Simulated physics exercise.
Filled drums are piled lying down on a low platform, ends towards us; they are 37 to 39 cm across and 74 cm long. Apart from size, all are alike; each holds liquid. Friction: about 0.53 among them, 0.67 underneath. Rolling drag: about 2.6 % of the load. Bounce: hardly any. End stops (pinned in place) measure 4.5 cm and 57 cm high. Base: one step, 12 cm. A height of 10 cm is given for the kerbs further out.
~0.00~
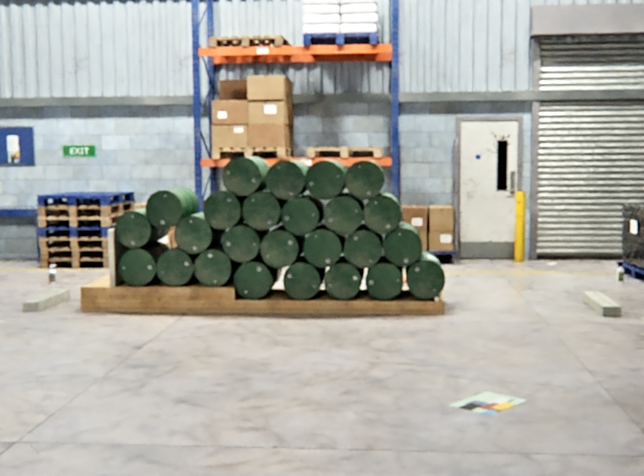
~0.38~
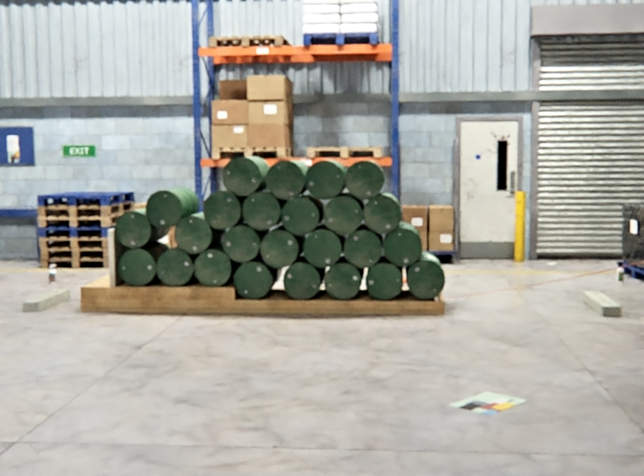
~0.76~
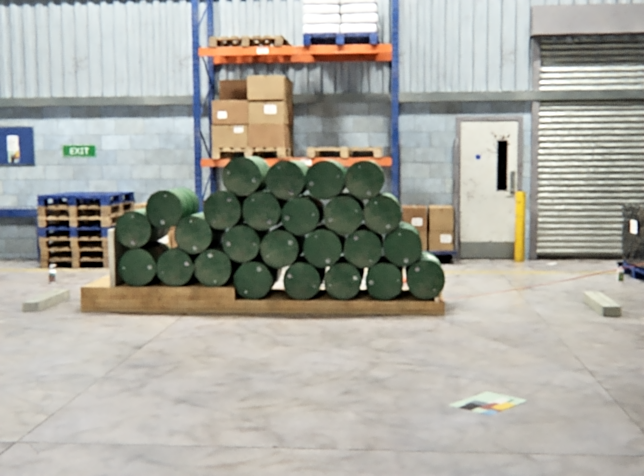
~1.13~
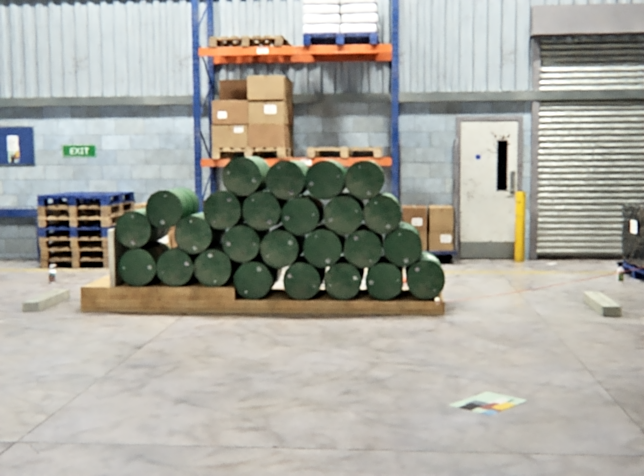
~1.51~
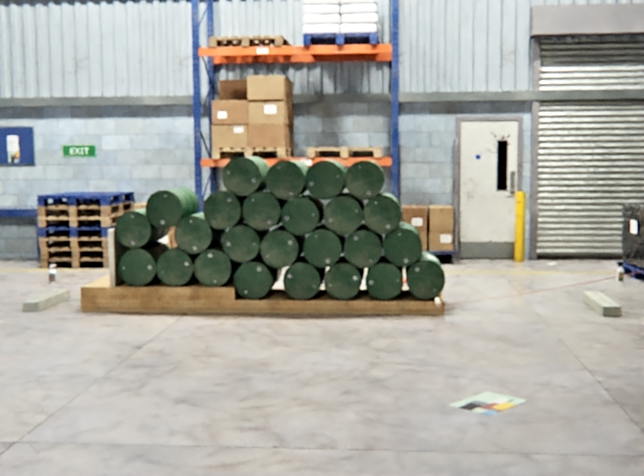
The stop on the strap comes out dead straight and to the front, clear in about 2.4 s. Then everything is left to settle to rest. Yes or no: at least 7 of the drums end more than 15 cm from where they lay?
I'd go with: Yes.
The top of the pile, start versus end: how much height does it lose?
Something like 10 cm, I'd say.
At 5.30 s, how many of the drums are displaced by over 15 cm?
Count at that time: 12.
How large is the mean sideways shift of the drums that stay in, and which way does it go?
To the right, roughly 45 cm.
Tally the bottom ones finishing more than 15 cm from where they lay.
The tally is 2.
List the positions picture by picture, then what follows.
In the first frame, 25 drums, 7 on the base, highest (241, 177); left end board (57 cm) (111, 253); right round bar (4.5 cm) hidden; kerbs (32, 301) and (611, 306).
The stop on the strap has not moved yet, hidden; the rest still, in the second frame.
The stop on the strap is 6 cm out, hidden; the rest still; bottom ones (137, 268) (174, 268) (213, 268) (253, 281) (302, 281) (343, 281) (384, 282), in the third frame.
The stop on the strap is 18 cm out, at (438, 300); the rest still, in the fourth frame.
The stop on the strap is 32 cm out, at (439, 303); the rest still, in the fifth frame.
By 2.93 s, 0 now displaced over 15 cm; the one last seen at (364, 180) in place.
By 3.28 s, 0 now displaced over 15 cm; the one last seen at (364, 180) 8 cm right and 6 cm down.
By 4.14 s, 9 now displaced over 15 cm; the one last seen at (364, 180) 57 cm right and 64 cm down.
By 5.30 s, 12 now displaced over 15 cm; the one last seen at (364, 180) 1.5 m right and 76 cm down.
All still by 6.2 s, 12 moved over 15 cm; not one over the kerbs; the one last seen at (364, 180) 1.5 m right and 78 cm down; top of the pile 1.5 m high, from 1.5 m.
